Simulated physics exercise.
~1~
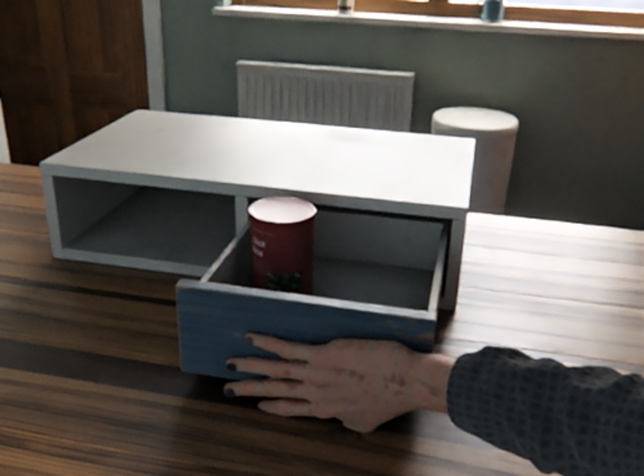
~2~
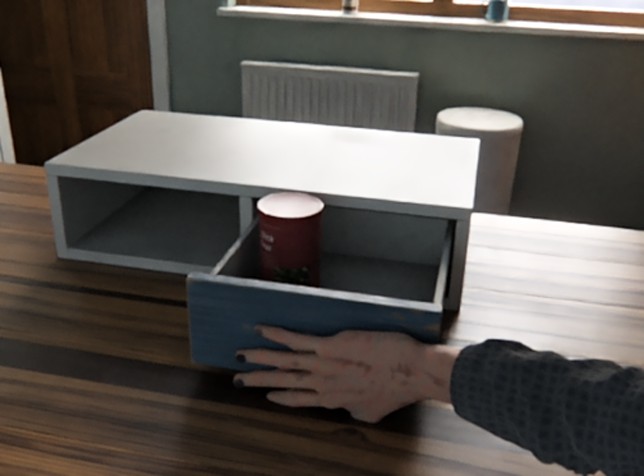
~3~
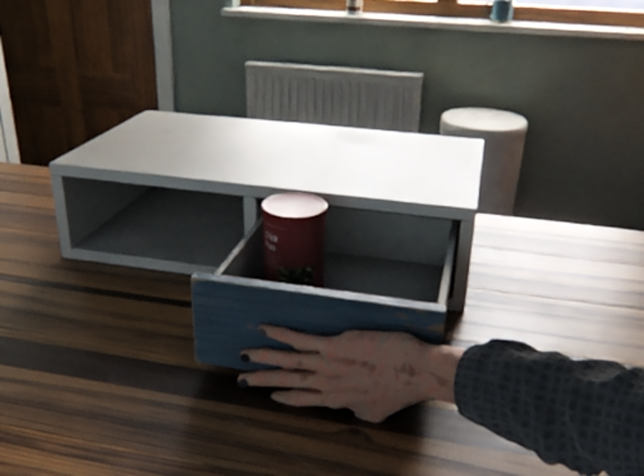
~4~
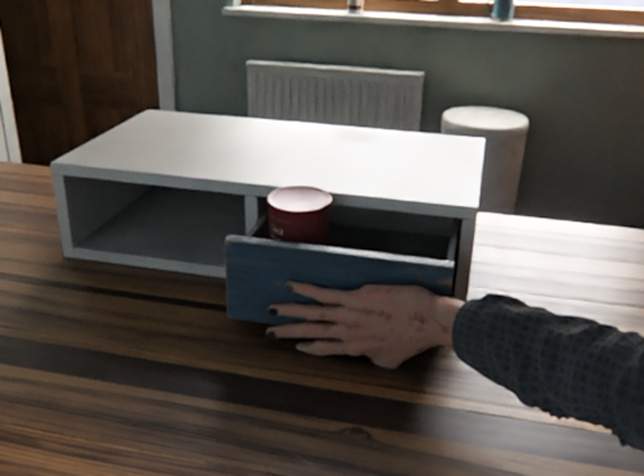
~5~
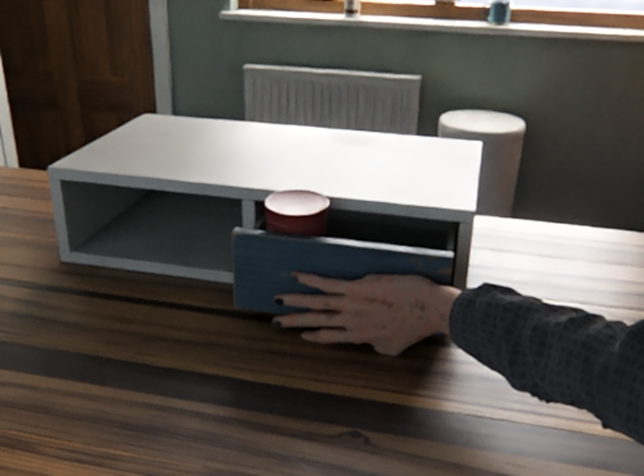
The clip opens on a low white cabinet on a striped wooden table, with an empty compartment on the left and an open blue-fronted drawer on the right. A dark red tin stands upright inside the drawer, and a hand in a dark sleeve rests flat against its front. At first the drawer barely shifts while the view sways slightly. Then the hand pushes it inwards, carrying the tin back towards the cabinet's top edge. The movement dwindles, and the drawer ends ajar, with the tin still upright and the hand still against the front.
